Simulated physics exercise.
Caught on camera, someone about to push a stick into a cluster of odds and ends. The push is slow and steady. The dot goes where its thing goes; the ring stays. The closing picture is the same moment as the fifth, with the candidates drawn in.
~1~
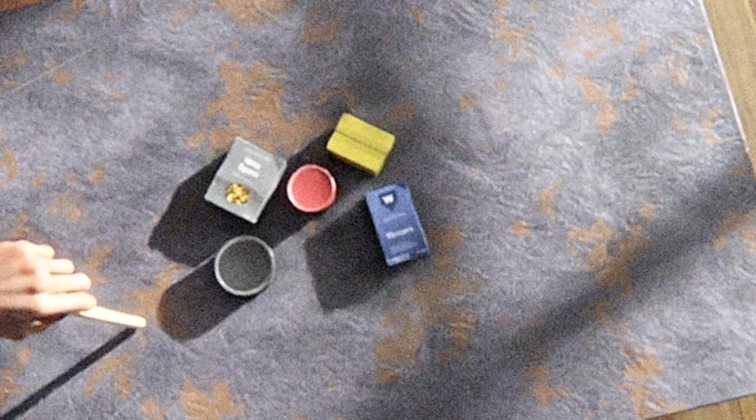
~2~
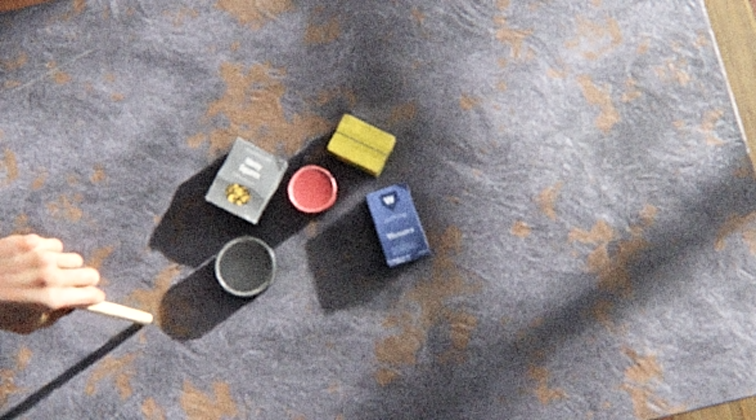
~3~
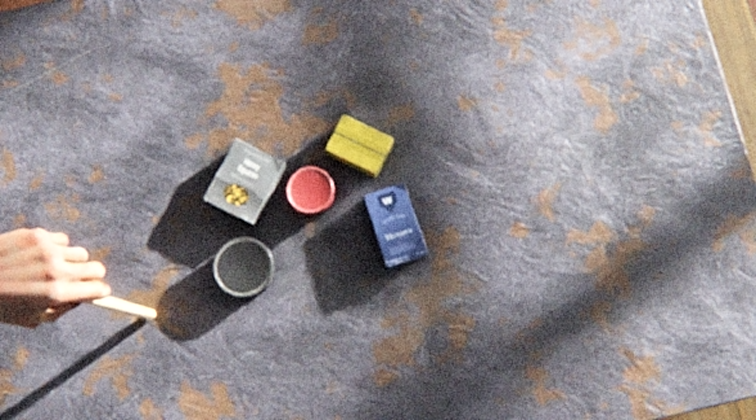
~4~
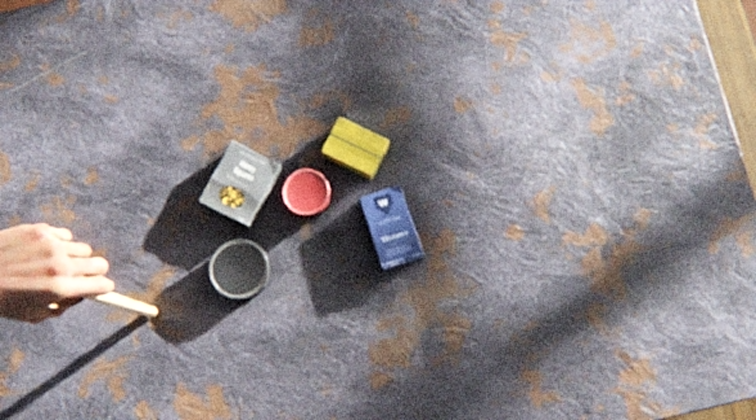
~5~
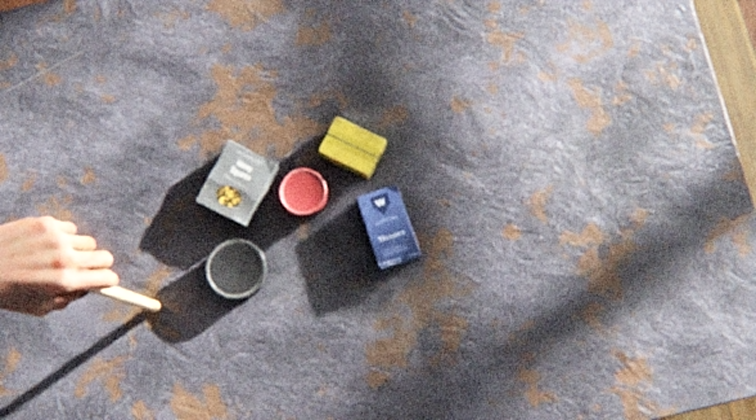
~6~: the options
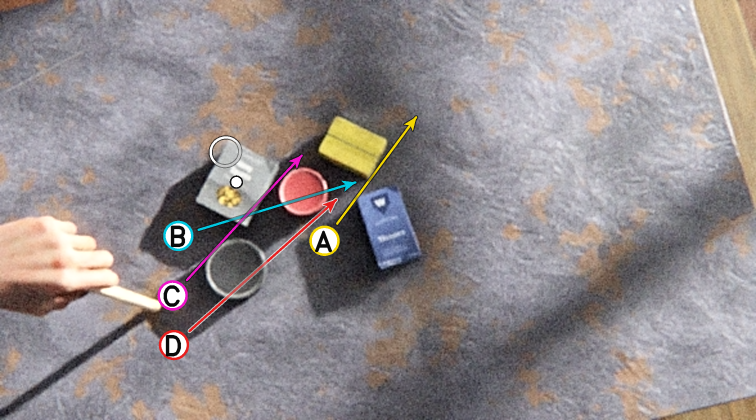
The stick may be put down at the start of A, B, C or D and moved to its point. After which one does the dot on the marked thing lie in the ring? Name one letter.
The stick should follow D.
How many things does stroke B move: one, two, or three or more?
In all, three or more.
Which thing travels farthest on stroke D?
The black tub goes farthest.
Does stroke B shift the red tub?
On that stroke, yes.
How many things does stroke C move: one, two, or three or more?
It moves one.
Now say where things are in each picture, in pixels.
In the first frame, grey packet (246, 182); red tub (312, 191); blue box (396, 225).
In the second frame, blue box (397, 226); black tub (246, 268).
In the third frame, yellow box (359, 146); grey packet (245, 183).
In the fourth frame, red tub (307, 194); blue box (391, 229).
In the fifth frame, black tub (237, 270); yellow box (352, 148); grey packet (238, 184).
On the copy, A from (337, 224) to (416, 117); B from (198, 230) to (355, 182); C from (187, 280) to (302, 155); D from (190, 331) to (336, 200); the ring at (225, 151); the white dot at (236, 182).
On D. First, foot of the stick (242, 283); grey packet (238, 178); black tub (253, 249).
Then, foot of the stick (295, 237); grey packet (231, 155); black tub (285, 202); red tub (317, 160).
Finally, foot of the stick (336, 200); grey packet (228, 153); black tub (287, 195); red tub (316, 151); the dot on the grey packet is in the ring.
By contrast, A leaves the dotted thing at (238, 184); B leaves the dotted thing at (252, 166); C leaves the dotted thing at (250, 143).
